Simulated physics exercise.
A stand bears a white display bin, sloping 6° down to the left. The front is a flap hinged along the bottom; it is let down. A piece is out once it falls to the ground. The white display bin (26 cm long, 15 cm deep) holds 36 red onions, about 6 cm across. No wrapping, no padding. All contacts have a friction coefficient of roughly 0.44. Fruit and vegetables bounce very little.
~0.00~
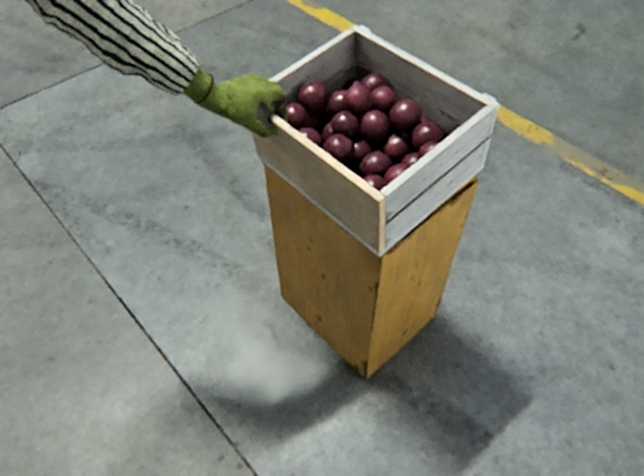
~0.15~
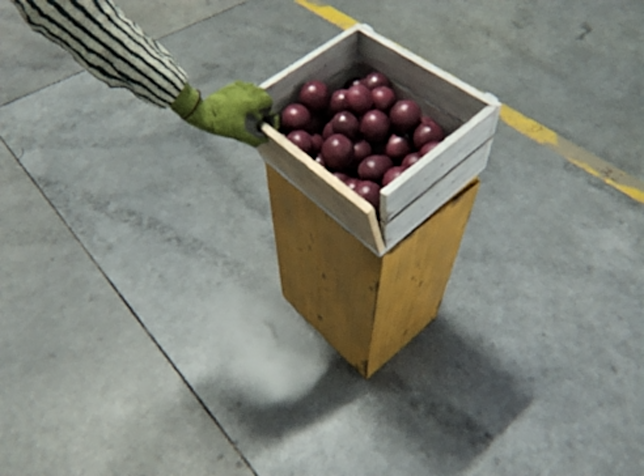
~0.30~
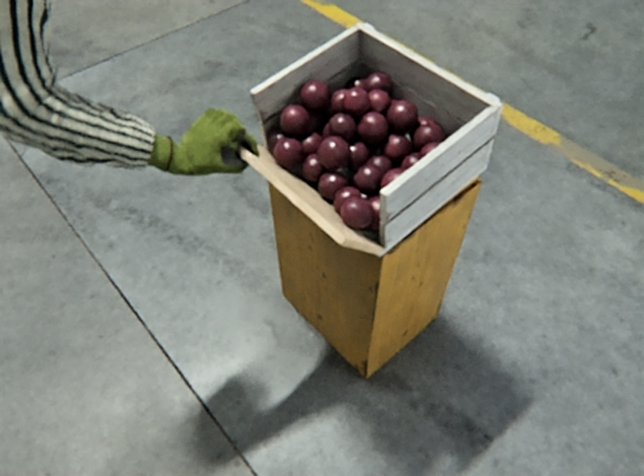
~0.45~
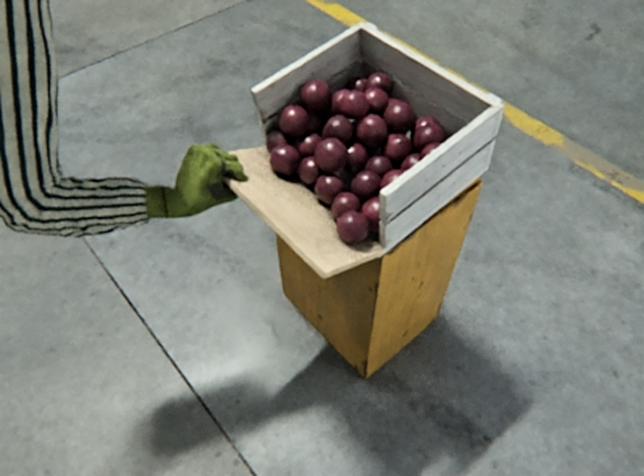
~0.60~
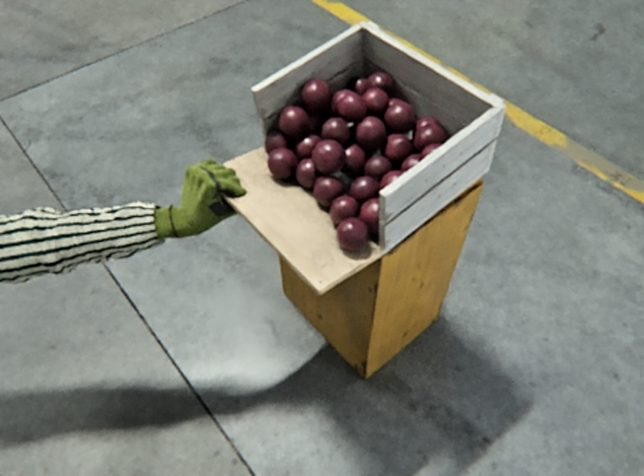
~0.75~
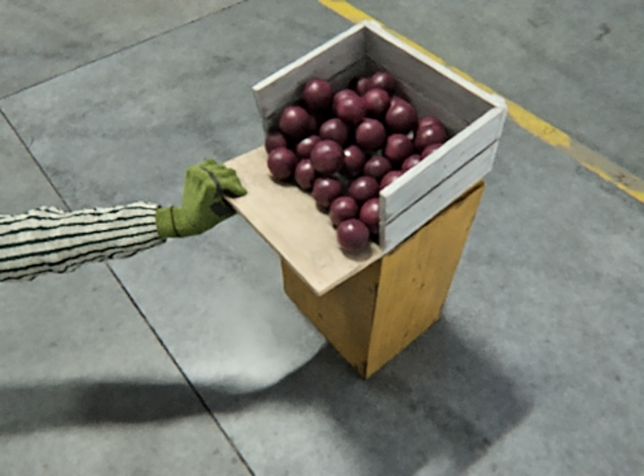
On a grey concrete floor marked with a yellow line, a white bin of dark red, round onions sits on a wooden stand. A green-gloved hand in a striped sleeve lowers the bin's front flap outward, and the nearest onions shift slightly toward the opening before the flap rests open, still held.
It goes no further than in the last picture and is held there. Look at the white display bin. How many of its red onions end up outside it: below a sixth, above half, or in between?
It sheds under a sixth of them.
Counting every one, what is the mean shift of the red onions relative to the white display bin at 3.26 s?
Some 2 cm leftwards.
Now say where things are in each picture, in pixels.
In the first picture (we follow the rim corner now nearest the camera), white display bin at (383, 194); flap open 0°; nothing has dropped clear.
The second picture shows white display bin at (383, 194); flap open 11°.
The third picture shows white display bin at (383, 194); flap open 35°.
The fourth picture shows white display bin at (383, 194); flap open 60°.
The fifth picture shows white display bin at (382, 195); flap open 77°.
The sixth picture shows white display bin at (383, 195); flap open 78°; nothing has dropped clear.
After 1.15 s, 0 of 36 out of the white display bin.
After 1.65 s, 0 of 36 out of the white display bin.
After 2.35 s, 0 of 36 out of the white display bin.
When it is over (at 3.26 s), 0 of 36 out of the white display bin. Asked share, 0 of 36, 0 per cent.
